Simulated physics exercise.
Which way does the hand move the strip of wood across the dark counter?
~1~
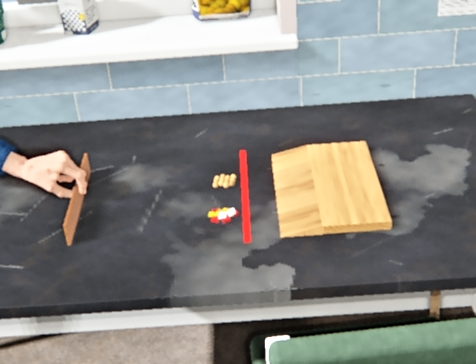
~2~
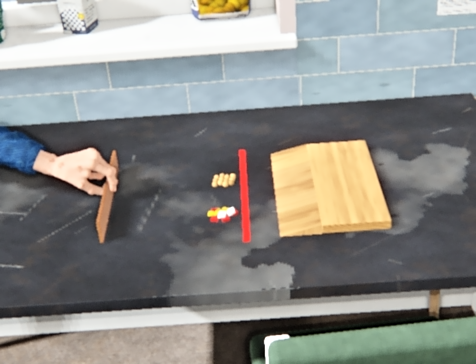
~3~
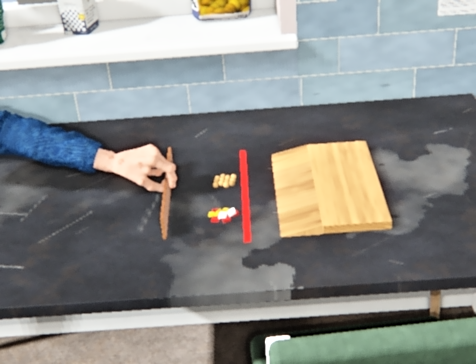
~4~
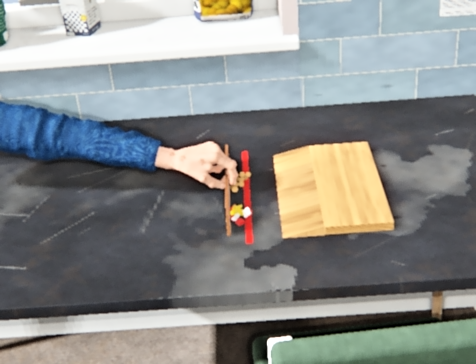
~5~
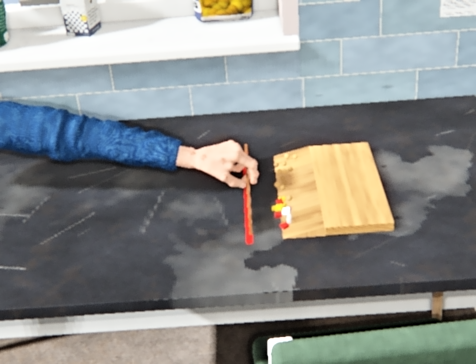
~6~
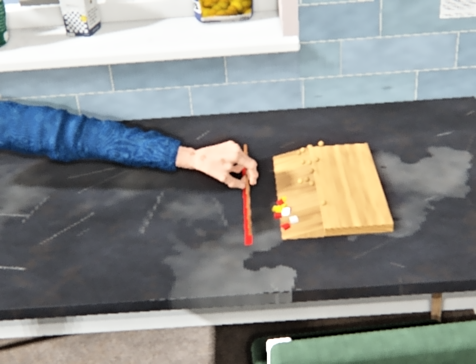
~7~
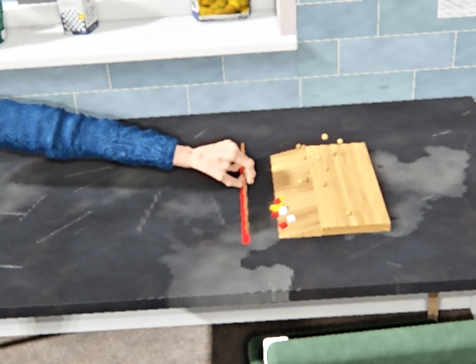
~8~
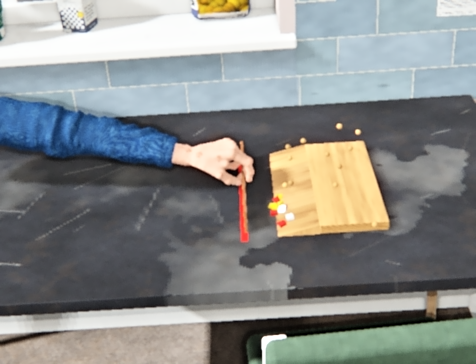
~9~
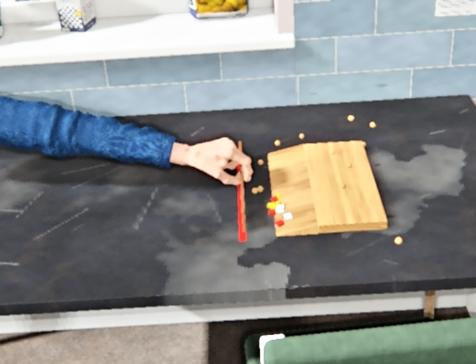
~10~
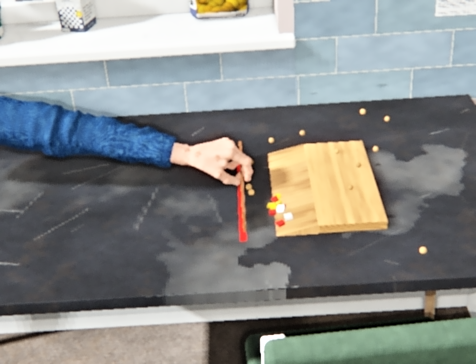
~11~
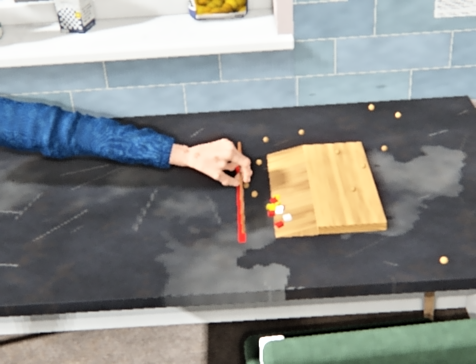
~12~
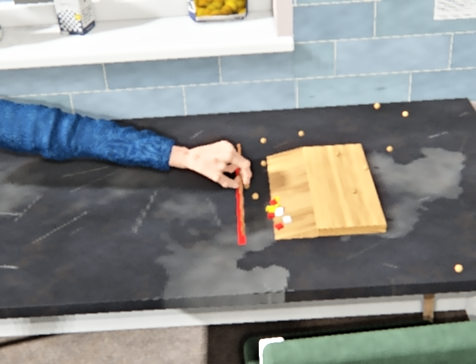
The hand moves the strip of wood to the right, until it stops at the red tape.
